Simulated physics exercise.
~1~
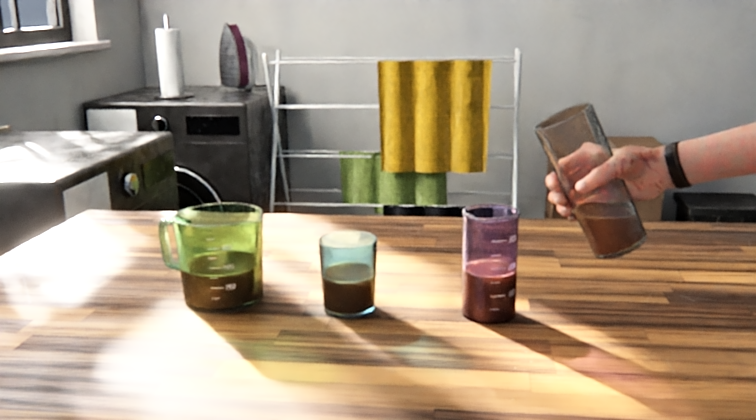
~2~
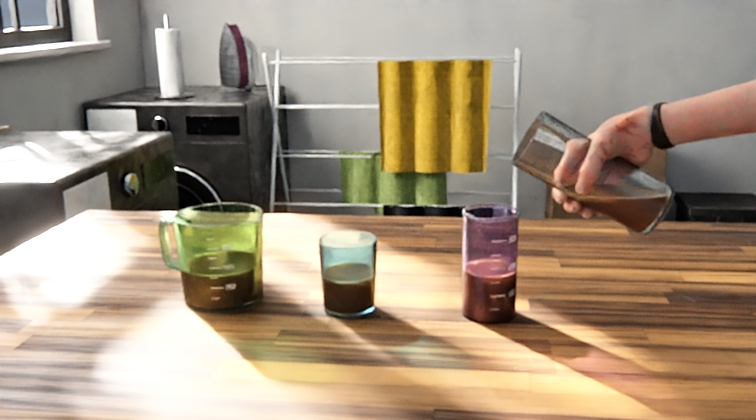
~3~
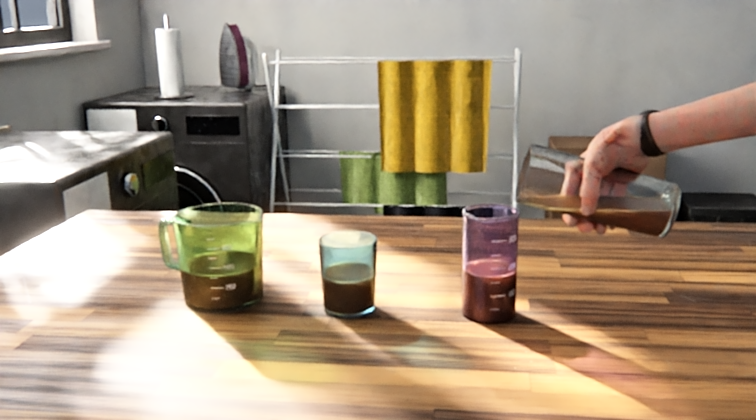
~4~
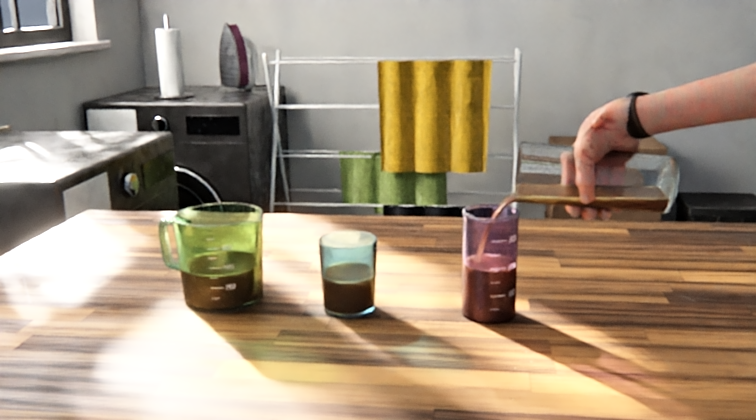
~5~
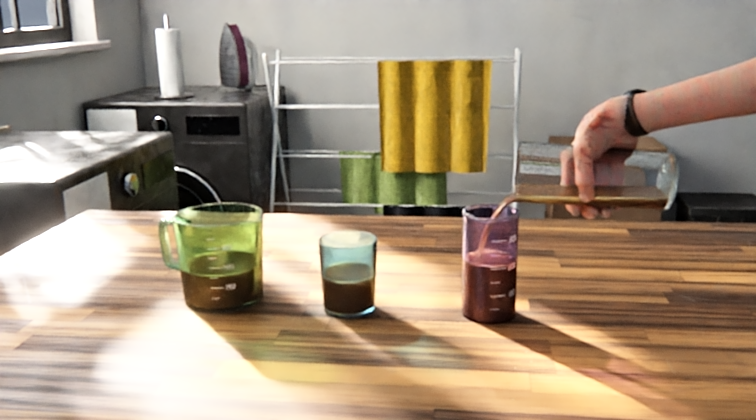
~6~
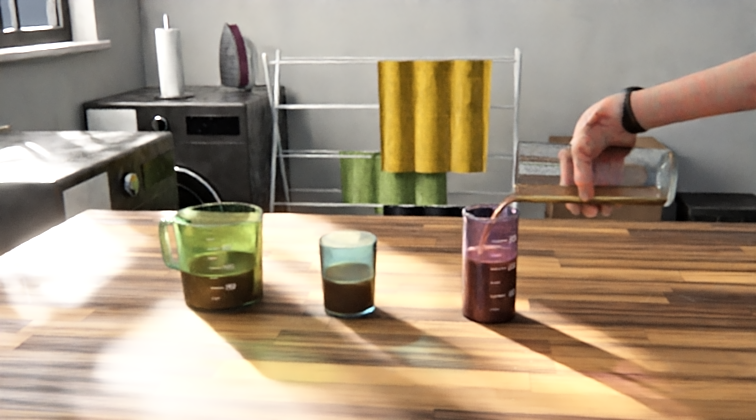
A hand tilts a tall glass leftward and pours brown liquid into the purple beaker.
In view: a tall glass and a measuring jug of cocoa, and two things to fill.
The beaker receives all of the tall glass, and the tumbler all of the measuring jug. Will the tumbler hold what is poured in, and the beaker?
The tumbler does not hold it; the beaker holds it.
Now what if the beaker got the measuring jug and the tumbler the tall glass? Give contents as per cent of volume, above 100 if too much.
Load: About 120 percent, then about 90 percent.
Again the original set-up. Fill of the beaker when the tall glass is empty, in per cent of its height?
It comes up to around 75 percent.
A moment on, the beaker is about two thirds full.
Further on, the beaker is about three quarters full.
When it is over, the tumbler is full to the brim and overflowed; the beaker is about three quarters full.
